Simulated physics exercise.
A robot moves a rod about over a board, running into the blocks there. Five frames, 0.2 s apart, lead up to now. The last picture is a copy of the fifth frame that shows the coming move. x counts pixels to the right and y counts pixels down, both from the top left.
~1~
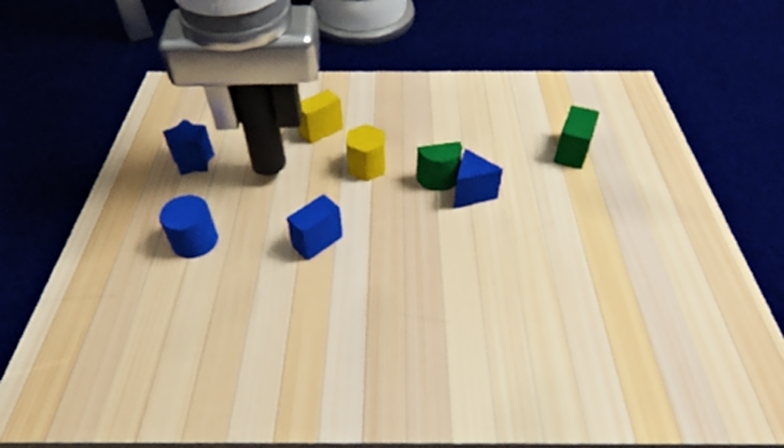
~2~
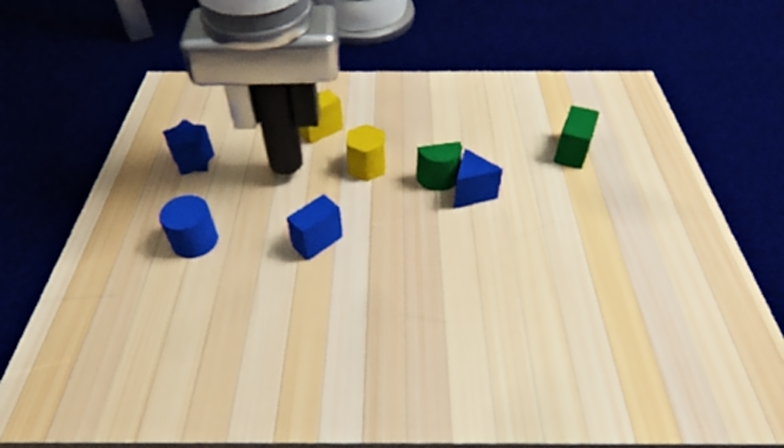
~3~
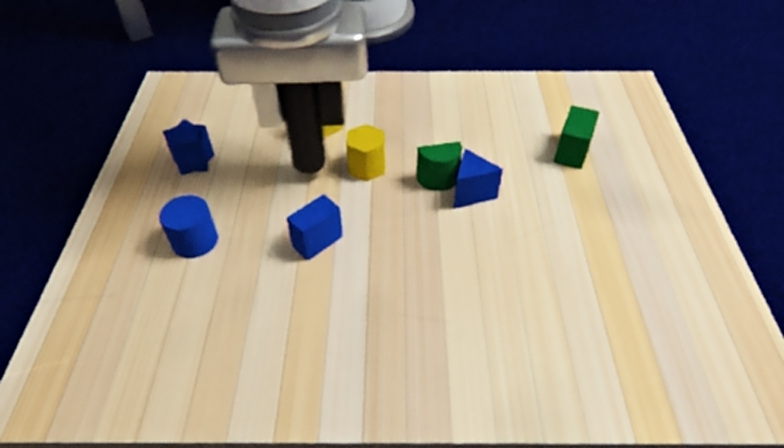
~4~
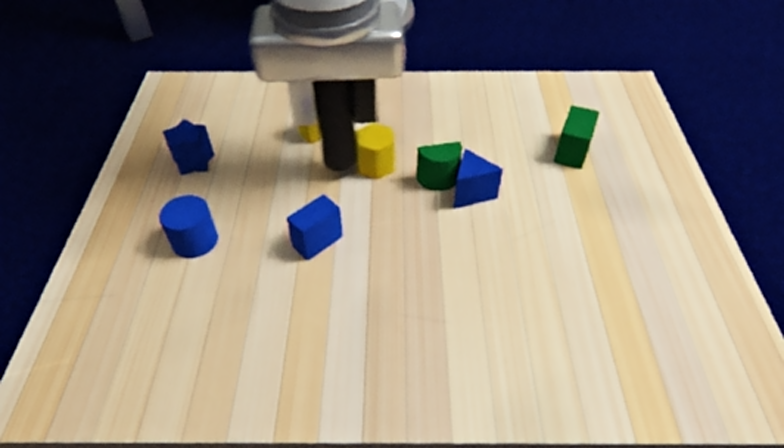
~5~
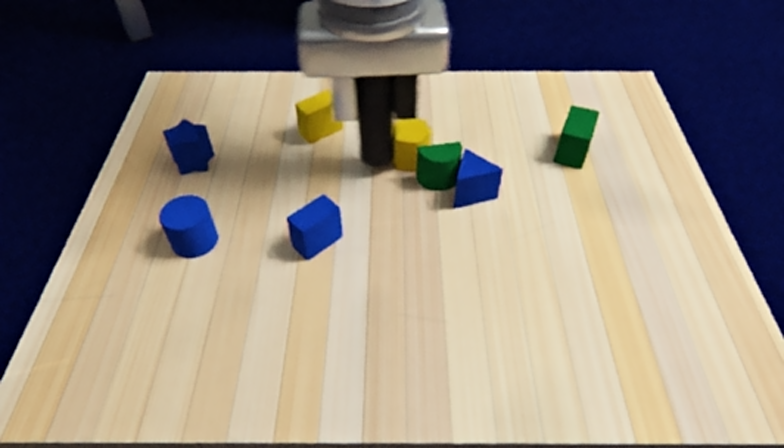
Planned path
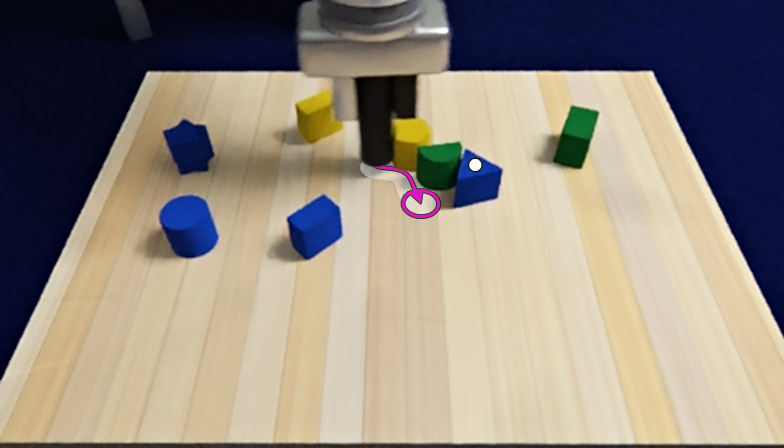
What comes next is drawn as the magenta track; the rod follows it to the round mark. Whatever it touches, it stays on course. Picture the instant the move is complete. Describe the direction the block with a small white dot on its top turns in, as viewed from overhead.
It is turned clockwise.
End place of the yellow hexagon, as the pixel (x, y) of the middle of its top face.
Located at (433, 127).
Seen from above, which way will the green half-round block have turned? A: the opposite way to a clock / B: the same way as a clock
A: The opposite way to a clock.
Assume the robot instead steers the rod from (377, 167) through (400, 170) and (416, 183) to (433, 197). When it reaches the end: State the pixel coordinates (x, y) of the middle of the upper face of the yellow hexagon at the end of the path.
(431, 127)
Drawn move, from (377, 167) through (401, 171) and (413, 186) to (421, 203); the dot is on the blue three-sided block.
On the path given first. Halfway along, rod (410, 167); yellow hexagon (433, 127), turned 30° anticlockwise; green half-round block (452, 153), turned 15° anticlockwise; blue three-sided block (480, 165), turned 15° clockwise.
At the end, rod (421, 193); yellow oblong still; yellow hexagon (433, 127), turned 30° anticlockwise; green half-round block (452, 158), turned 80° anticlockwise; blue three-sided block (486, 165), turned 20° clockwise.
